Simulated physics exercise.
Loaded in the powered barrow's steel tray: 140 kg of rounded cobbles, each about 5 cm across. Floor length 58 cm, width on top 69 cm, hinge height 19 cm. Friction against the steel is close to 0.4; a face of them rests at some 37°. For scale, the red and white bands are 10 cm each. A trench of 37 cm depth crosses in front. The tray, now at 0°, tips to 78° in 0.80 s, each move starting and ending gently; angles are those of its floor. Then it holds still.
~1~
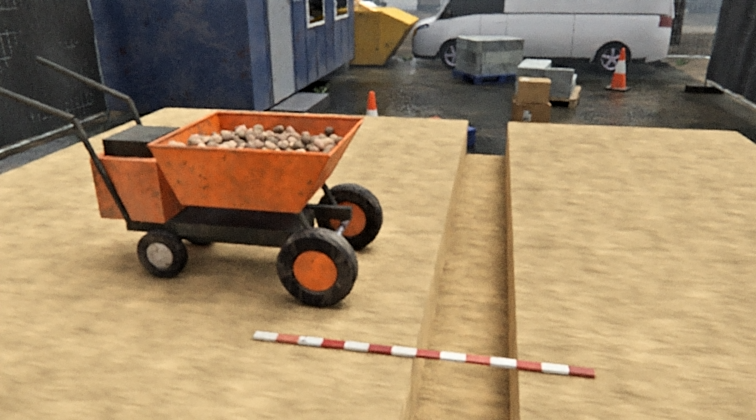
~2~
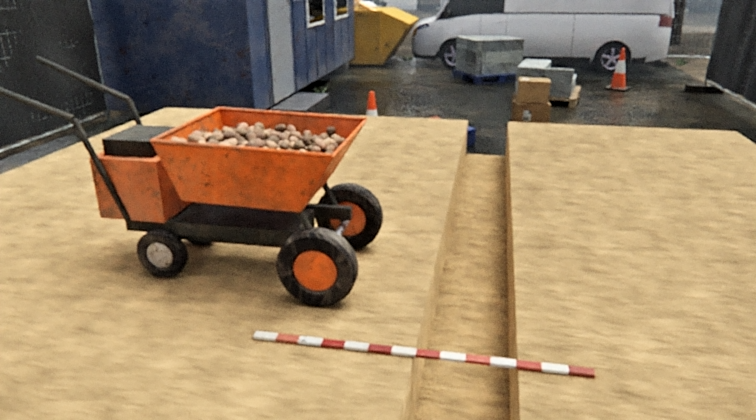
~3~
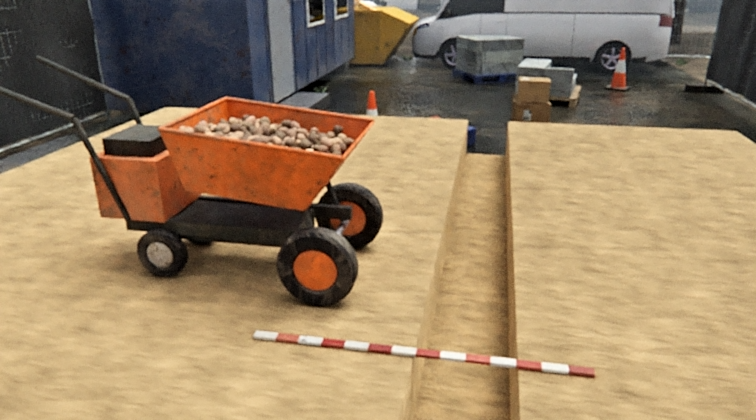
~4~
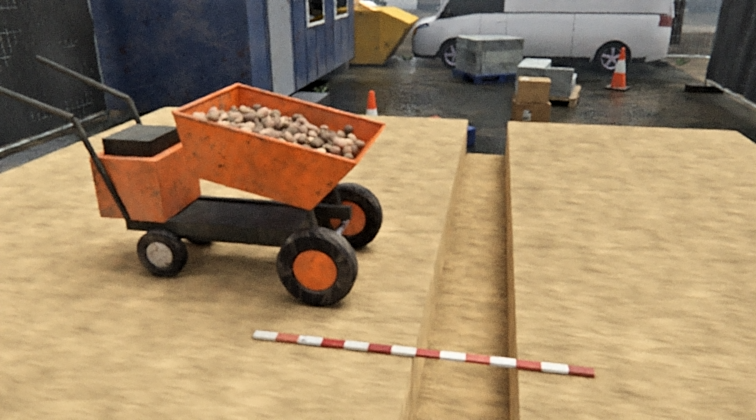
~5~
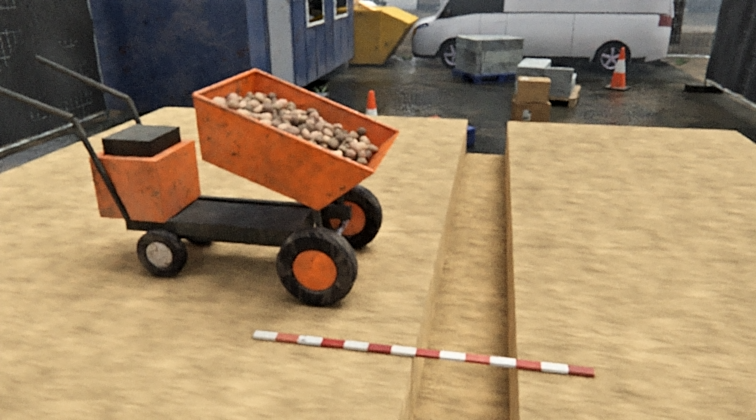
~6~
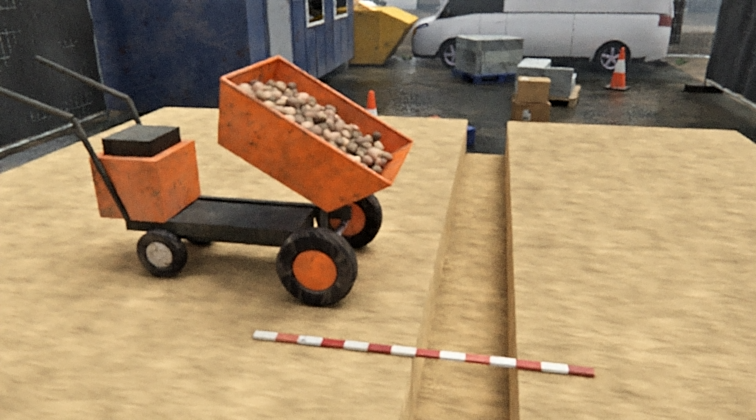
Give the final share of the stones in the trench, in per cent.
Some 77 per cent of it.
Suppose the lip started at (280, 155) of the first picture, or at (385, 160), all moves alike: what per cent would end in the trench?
About 95 and 25 per cent.
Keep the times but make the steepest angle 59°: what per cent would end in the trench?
It would be near 45 per cent.
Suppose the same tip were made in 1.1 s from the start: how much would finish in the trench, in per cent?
It would be near 85 per cent.
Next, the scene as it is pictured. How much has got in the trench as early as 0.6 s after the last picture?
About 40 per cent by then.
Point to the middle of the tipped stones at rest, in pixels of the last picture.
Near (487, 333).
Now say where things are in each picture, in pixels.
Lip at (329, 156), floor tilted 0°, highest stones at (269, 137), in the first frame.
The tray is at 2°, its lip at (332, 156); the top of the load is at (266, 133), in the second frame.
The tray is at 6°, its lip at (342, 158); the top of the load is at (255, 127), in the third frame.
The tray is at 13°, its lip at (356, 164); the top of the load is at (252, 115), in the fourth frame.
The tray is at 21°, its lip at (373, 172); the top of the load is at (251, 102), in the fifth frame.
Lip at (391, 185), floor tilted 30°, highest stones at (270, 89), in the sixth frame.
Then, 0.3 s after the last picture the floor is at 66°, 100 % in the tray; the foremost stones are at (435, 215).
Then, 0.6 s after the last picture the floor is at 78°, 53 % in the tray, 40 % in the trench, 7 % past the trench; the foremost stones are at (545, 295).
Then, 0.9 s after the last picture the floor is at 78°, 14 % in the tray, 63 % in the trench, 23 % past the trench; the foremost stones are at (707, 313).
Then, 2.9 s after the last picture the floor is at 78°, 0 % in the tray, 77 % in the trench, 23 % past the trench; the foremost stones are past the picture's edge.
